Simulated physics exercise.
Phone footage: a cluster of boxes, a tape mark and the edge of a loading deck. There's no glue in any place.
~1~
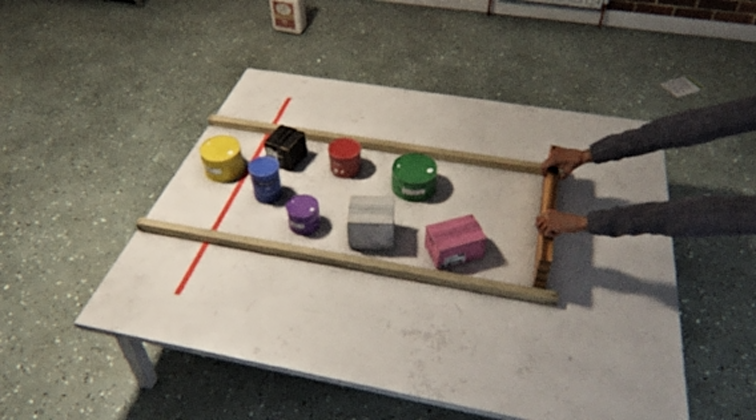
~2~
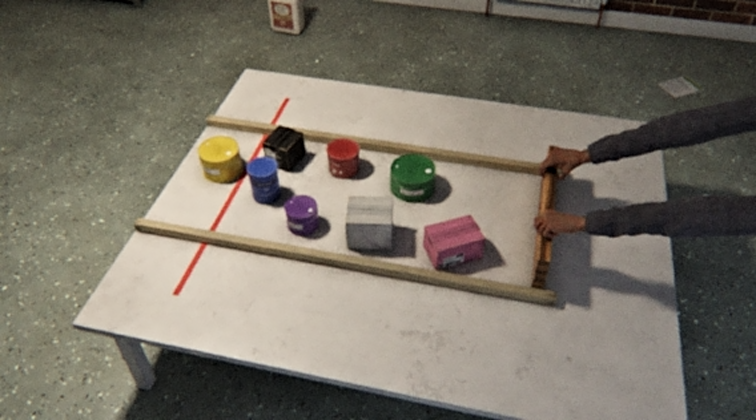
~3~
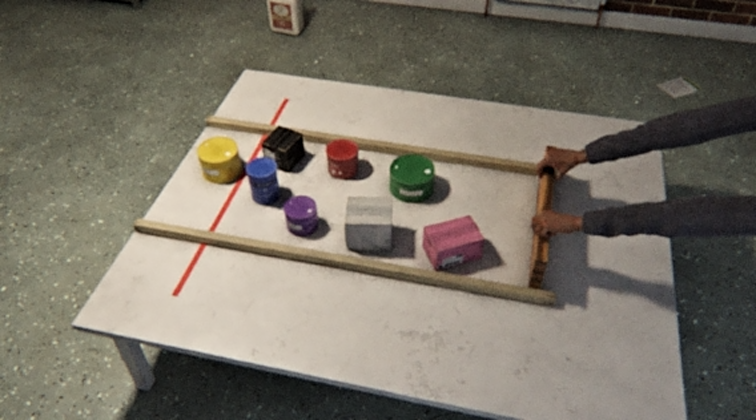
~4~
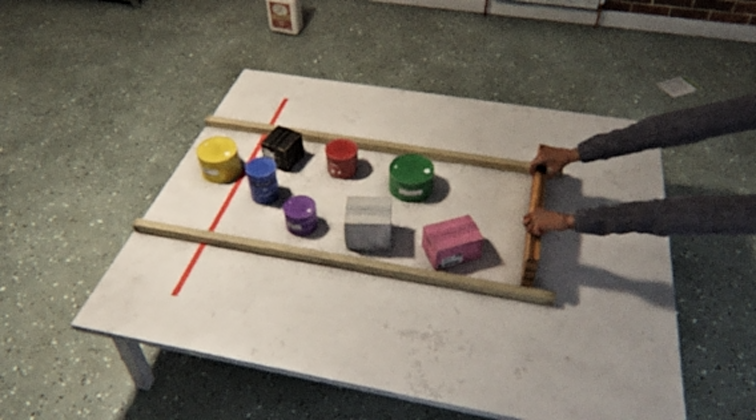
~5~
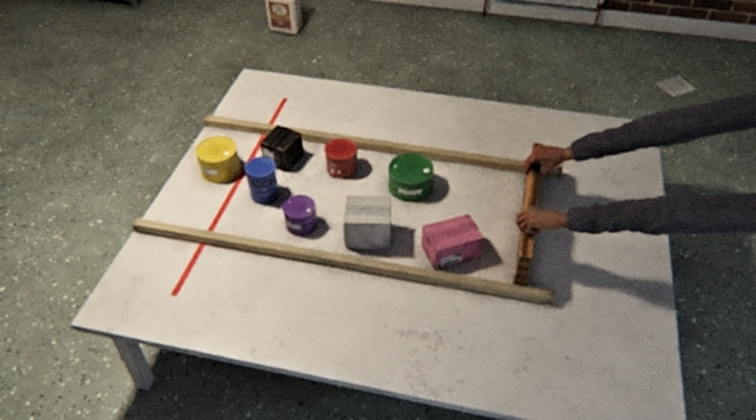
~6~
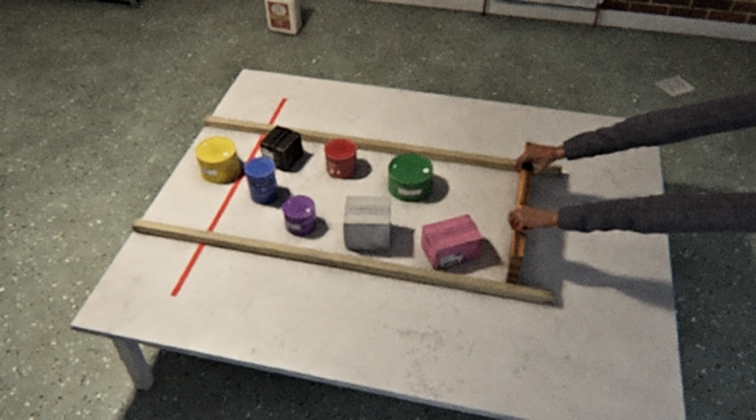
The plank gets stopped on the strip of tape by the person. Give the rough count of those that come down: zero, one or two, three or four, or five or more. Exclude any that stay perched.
The fall count stops at one or two.
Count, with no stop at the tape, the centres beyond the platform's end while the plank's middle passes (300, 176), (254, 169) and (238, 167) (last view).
0, 1, 2.
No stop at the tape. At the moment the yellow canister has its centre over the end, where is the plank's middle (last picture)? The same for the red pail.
Yellow canister over the end: About (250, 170). Red pail over the end: About (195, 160).
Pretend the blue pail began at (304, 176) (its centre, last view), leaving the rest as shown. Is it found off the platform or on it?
It is not lost from there.
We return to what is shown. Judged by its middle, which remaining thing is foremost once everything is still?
White box - nearest.
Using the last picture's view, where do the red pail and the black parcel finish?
The red pail ends at (223, 130) and the black parcel at (194, 140).
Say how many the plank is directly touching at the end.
Number in contact with it: 2.
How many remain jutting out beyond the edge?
Looks like 2 of them.
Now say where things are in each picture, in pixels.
In the first frame, yellow canister (222, 159); blue pail (266, 180); black parcel (286, 148); plank (547, 215); tape (241, 181).
In the second frame, blue pail (264, 181); white box (370, 223).
In the third frame, black parcel (284, 149); plank (543, 215).
In the fourth frame, yellow canister (219, 160); purple canister (301, 216).
In the fifth frame, blue pail (262, 181); pink parcel (452, 242).
In the sixth frame, yellow canister (218, 160); blue pail (262, 181); black parcel (282, 149); plank (521, 211); tape (237, 182).
Soon after, none off yet; yellow canister at rest near (218, 160); blue pail at rest near (262, 181); black parcel at rest near (282, 149).
Then, none off yet; yellow canister at rest near (218, 160); blue pail moved about its own width near (250, 169); black parcel moved about its own width near (258, 144).
At rest, the number that fall off is one or two; fallen, purple canister and yellow canister.
